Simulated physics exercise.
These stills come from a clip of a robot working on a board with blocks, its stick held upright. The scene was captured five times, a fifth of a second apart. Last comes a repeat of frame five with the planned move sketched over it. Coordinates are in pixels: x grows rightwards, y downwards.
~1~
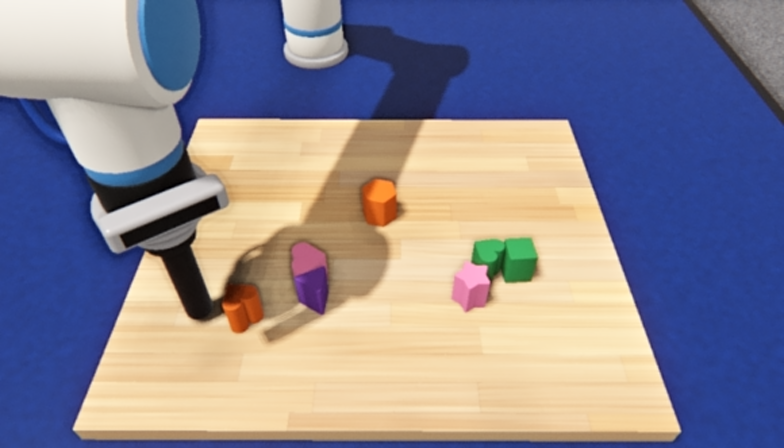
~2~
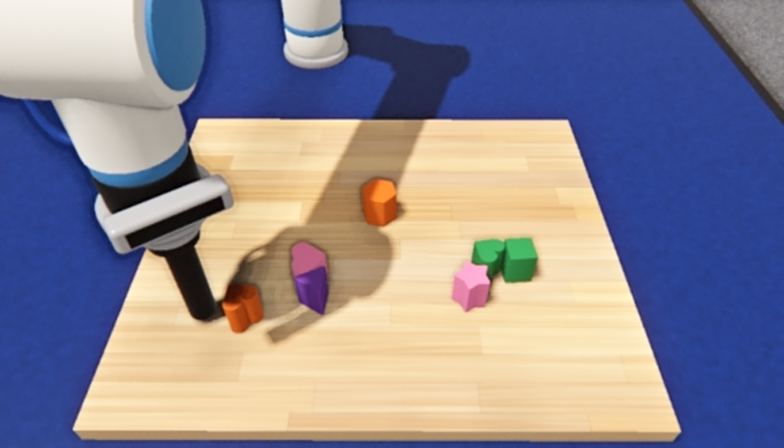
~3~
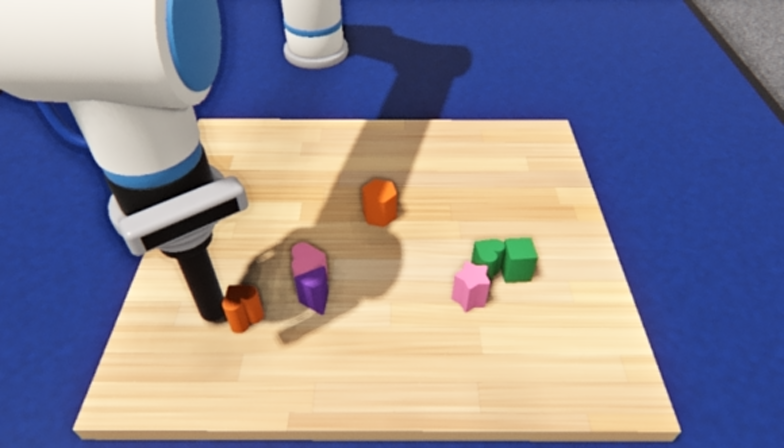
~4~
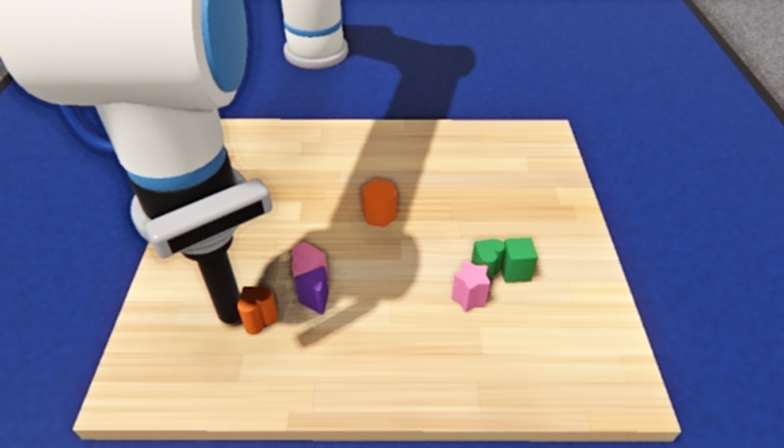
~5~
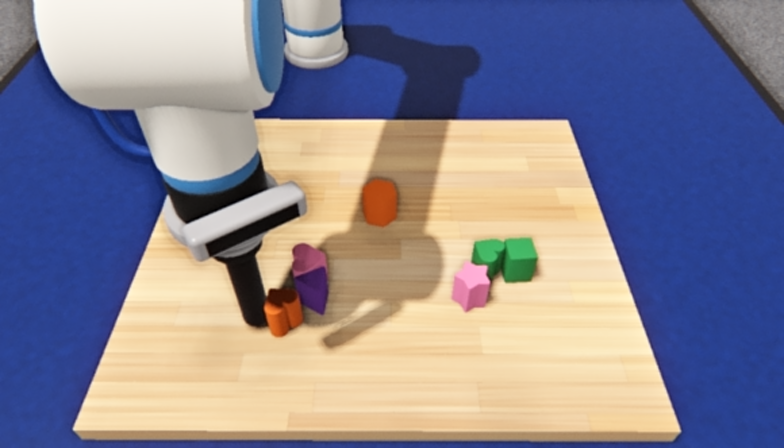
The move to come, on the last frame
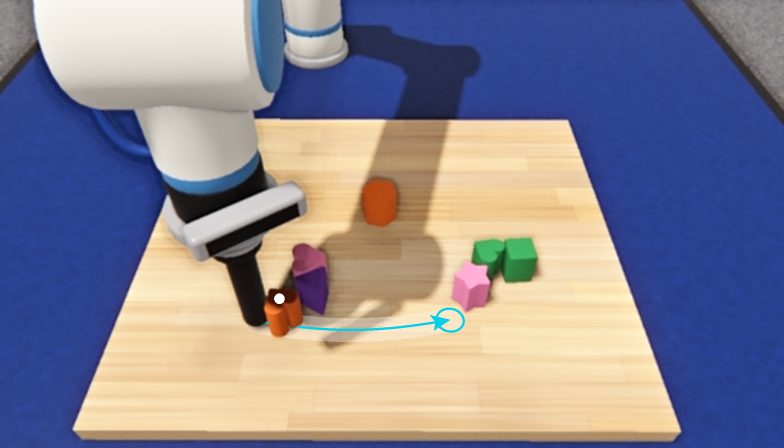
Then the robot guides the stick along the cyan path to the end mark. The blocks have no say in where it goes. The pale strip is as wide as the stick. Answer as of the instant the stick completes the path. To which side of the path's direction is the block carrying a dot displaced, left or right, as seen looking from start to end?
Slides right.
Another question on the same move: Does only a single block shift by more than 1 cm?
Yes
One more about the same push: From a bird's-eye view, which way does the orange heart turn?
Prediction: Clockwise.
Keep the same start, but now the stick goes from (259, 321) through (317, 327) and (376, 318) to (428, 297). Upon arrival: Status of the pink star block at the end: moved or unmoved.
When the path is over, the pink star block is still on its spot.
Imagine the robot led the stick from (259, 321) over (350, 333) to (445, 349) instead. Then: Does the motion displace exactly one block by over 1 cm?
Yes - that is the case.
The line goes from (259, 321) over (322, 329) and (387, 328) to (450, 320); the dot is on the orange heart.
On the path given first. One third of the way, stick (322, 324); orange heart (347, 305).
Two thirds of the way, stick (387, 324); orange heart (415, 307).
At the end, stick (451, 315); orange heart (476, 312), turned 45° clockwise; purple triangle unmoved.
